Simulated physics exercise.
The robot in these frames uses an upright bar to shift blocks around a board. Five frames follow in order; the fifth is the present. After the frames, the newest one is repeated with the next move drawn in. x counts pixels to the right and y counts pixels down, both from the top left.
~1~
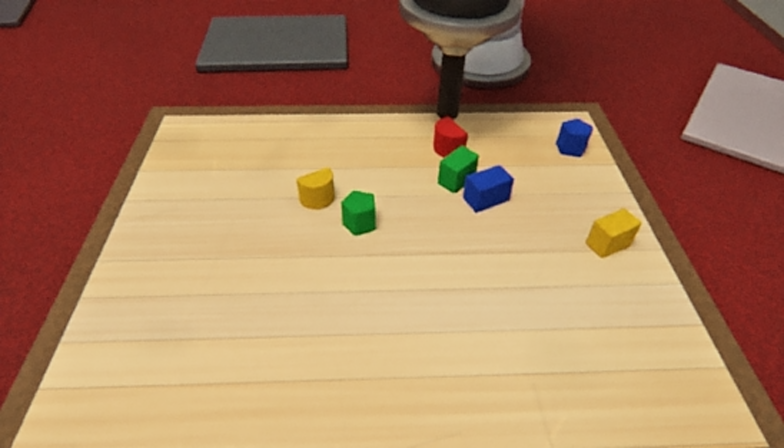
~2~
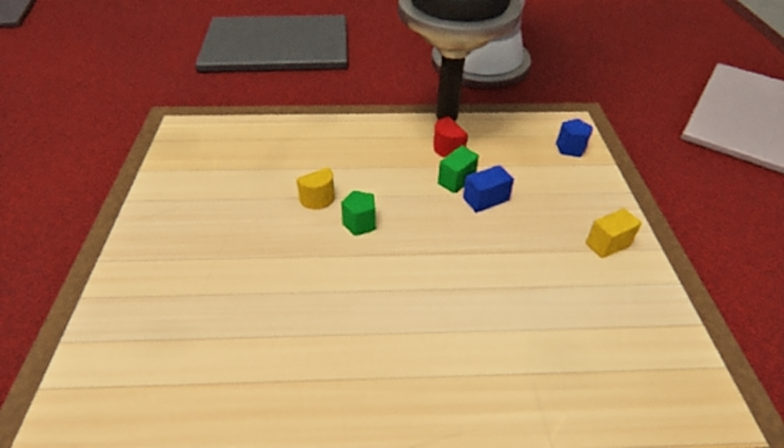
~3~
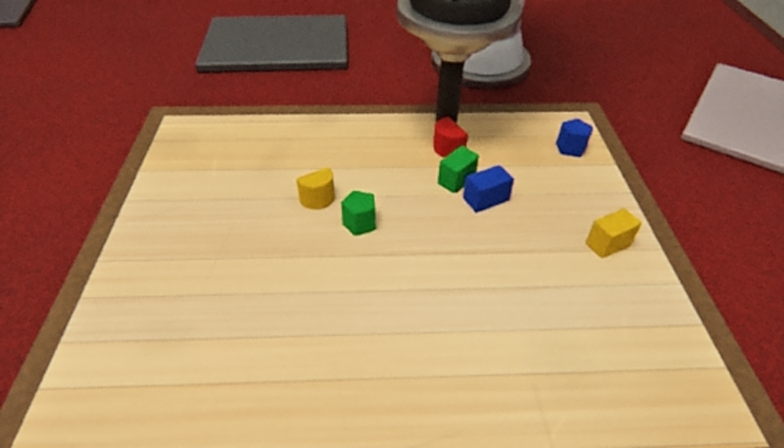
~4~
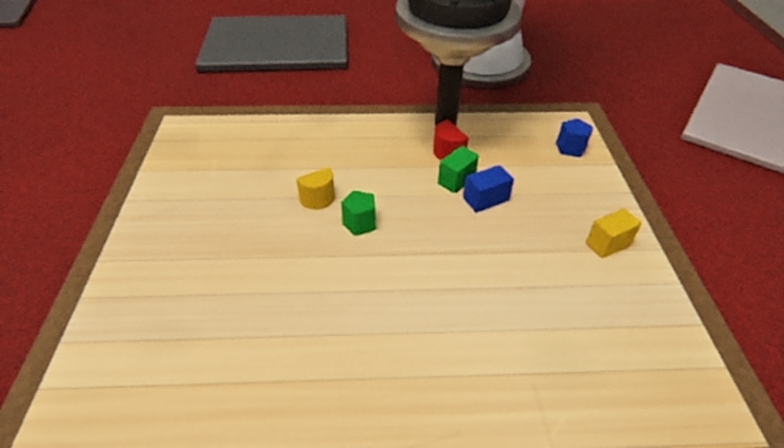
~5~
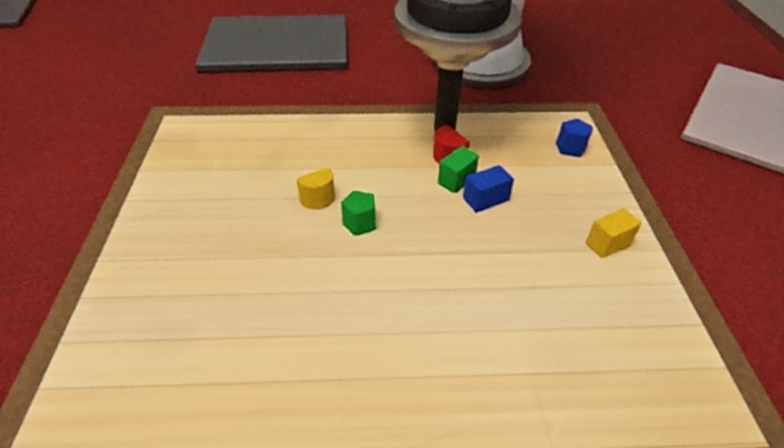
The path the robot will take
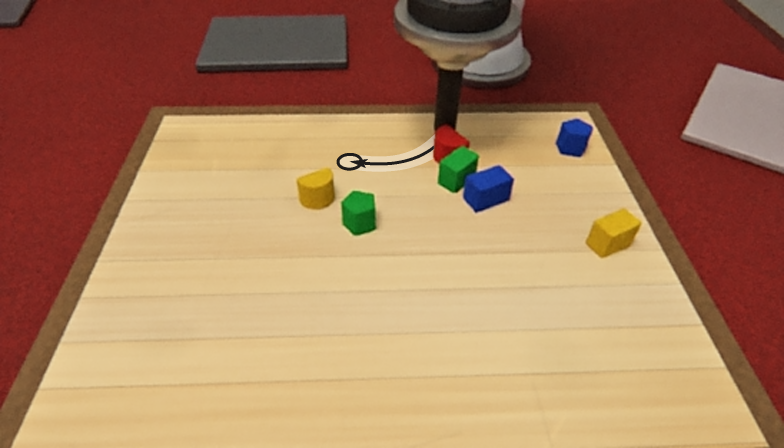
On a wooden board, a robot's upright bar nudging the red half-round block slightly toward the green rectangular block, other blocks staying still.
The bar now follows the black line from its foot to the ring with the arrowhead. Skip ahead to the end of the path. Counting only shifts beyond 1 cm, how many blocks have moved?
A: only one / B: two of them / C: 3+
It's A.
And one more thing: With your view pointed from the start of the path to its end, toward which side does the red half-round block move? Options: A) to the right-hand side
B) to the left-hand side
B
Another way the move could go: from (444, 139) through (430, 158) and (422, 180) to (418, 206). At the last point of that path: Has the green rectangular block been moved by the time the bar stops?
It seems so.
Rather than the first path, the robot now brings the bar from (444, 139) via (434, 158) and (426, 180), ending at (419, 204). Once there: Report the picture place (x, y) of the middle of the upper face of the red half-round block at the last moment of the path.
The centre of its top face lies at (452, 158).
Path on the board, from (444, 139) over (421, 155) and (387, 164) to (350, 162).
On the path given first. One third of the way, bar at (422, 145); red half-round block at (447, 145), turned 65° anticlockwise; green rectangular block at (463, 159), turned 15° clockwise.
Two thirds of the way, bar at (387, 154); red half-round block at (447, 145), turned 70° anticlockwise; green rectangular block at (463, 159), turned 15° clockwise.
At the end, bar at (349, 152); yellow half-round block in place; red half-round block at (447, 145), turned 70° anticlockwise; green rectangular block at (463, 159), turned 15° clockwise.
